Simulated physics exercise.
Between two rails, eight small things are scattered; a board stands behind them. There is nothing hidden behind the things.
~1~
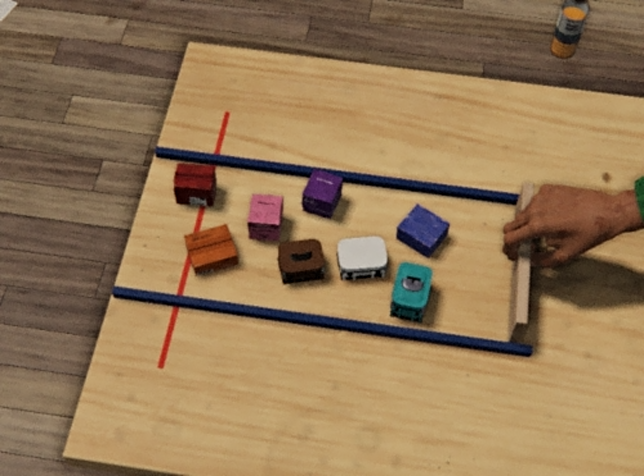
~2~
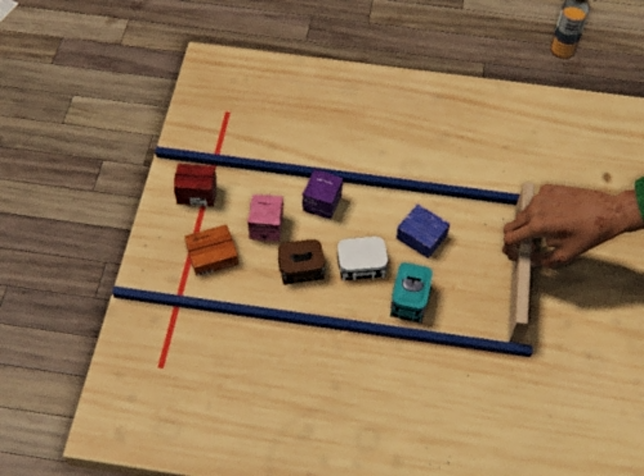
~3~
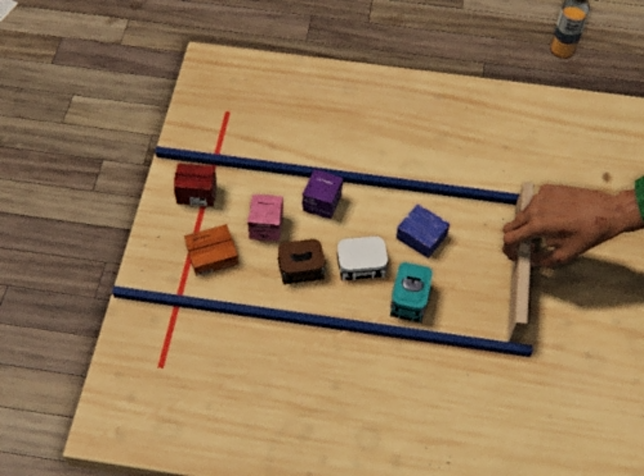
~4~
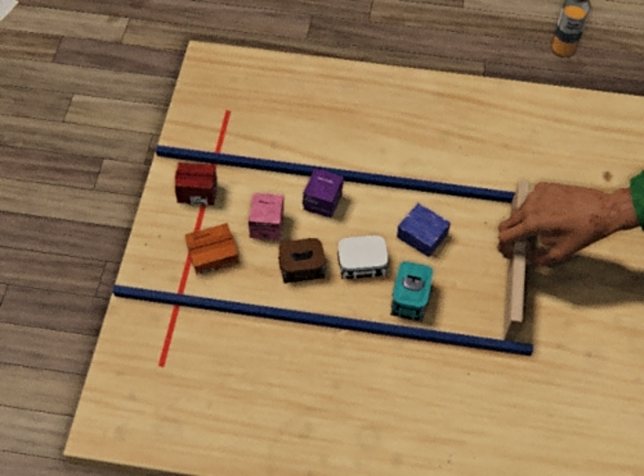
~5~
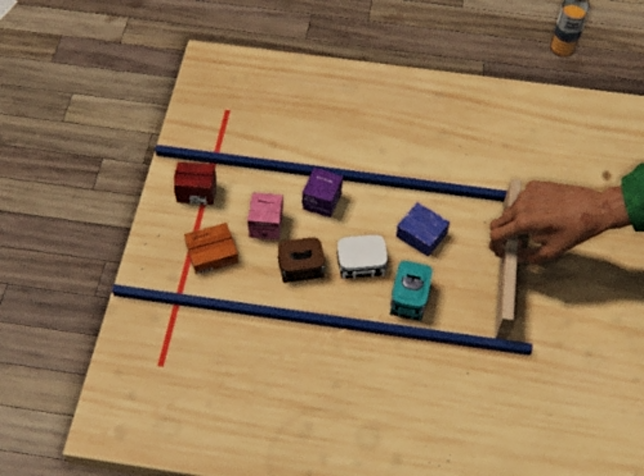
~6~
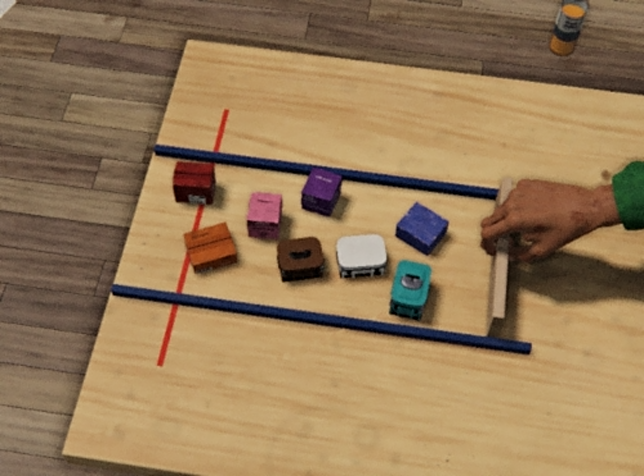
A hand gripping an upright board at the right end of two dark blue rails holds it nearly still at first, then slides it a short way left between them. The eight small colourful boxes and cases scattered ahead of it, some near a red line, stay in place, untouched by the board.
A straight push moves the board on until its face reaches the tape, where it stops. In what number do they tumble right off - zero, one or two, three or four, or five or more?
One or two tumble off.
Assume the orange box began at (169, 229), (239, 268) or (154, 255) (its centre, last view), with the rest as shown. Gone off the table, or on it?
Goes down; goes down; goes down.
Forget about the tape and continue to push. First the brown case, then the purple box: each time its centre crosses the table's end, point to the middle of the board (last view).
I reckon its middle sits around (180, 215) and then around (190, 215).
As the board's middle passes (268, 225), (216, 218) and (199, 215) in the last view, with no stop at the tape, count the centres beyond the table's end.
Result per place: 0; 2; 2.
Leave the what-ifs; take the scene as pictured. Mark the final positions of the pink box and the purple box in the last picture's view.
You'll find the pink box at roughly (146, 190) and the purple box at roughly (155, 163).
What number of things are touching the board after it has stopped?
In contact: 3.
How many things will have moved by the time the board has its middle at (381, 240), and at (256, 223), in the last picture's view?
The count is 4 at the first point and 8 at the second.
A little later, none off yet; red box at rest near (194, 183); orange box at rest near (210, 248); pink box at rest near (265, 216).
Next, none off yet; red box at rest near (194, 183); orange box shifted a little near (192, 245); pink box moving near (257, 210).
Later still, none off yet; red box shifted about its own width near (157, 180); orange box shifted about its own width near (147, 241); pink box shifted well along near (189, 196).
When it is over, the number that fall off is one or two; down, orange box and red box.
